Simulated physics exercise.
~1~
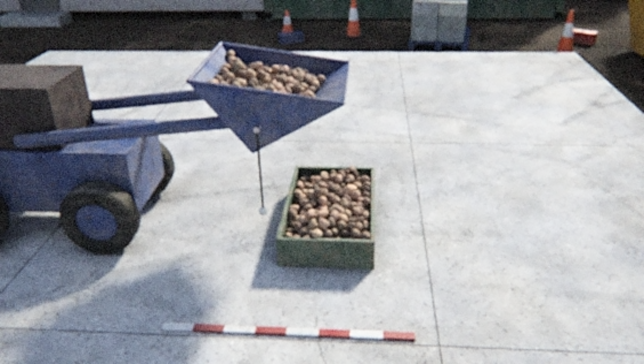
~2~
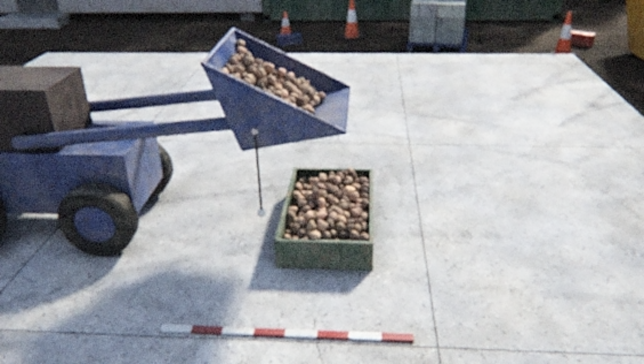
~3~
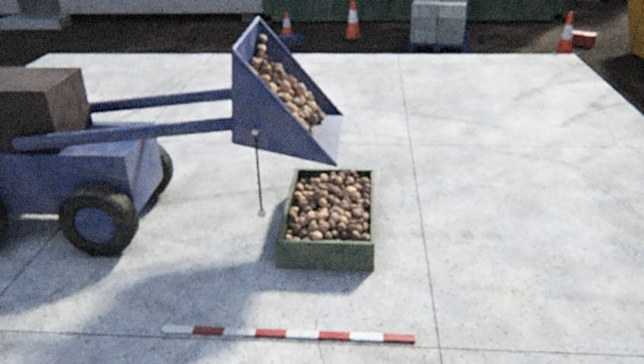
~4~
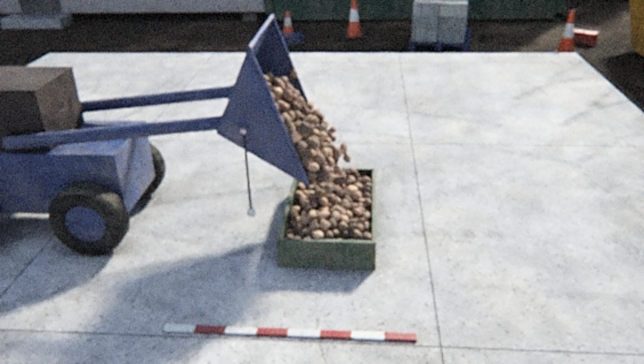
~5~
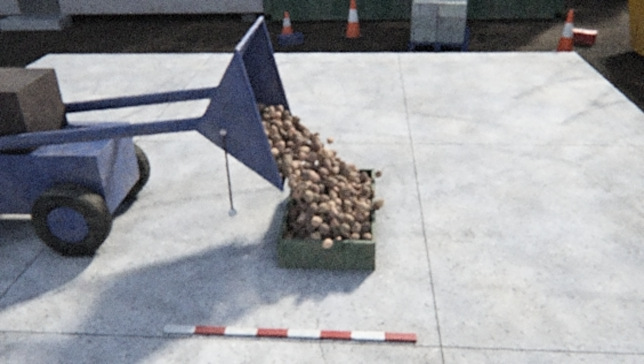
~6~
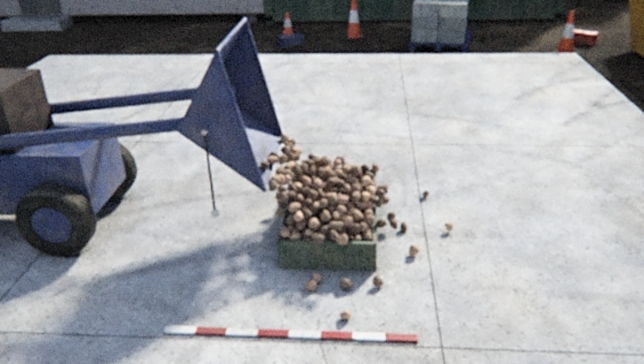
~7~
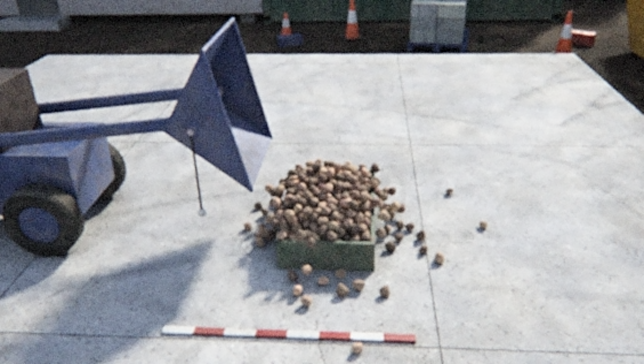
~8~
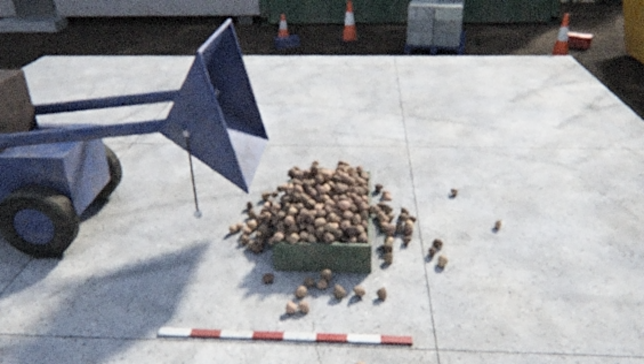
Blue loader tipping its bucket of brown cobbles onto an already full green bin, backing left as stones heap and spill around it.
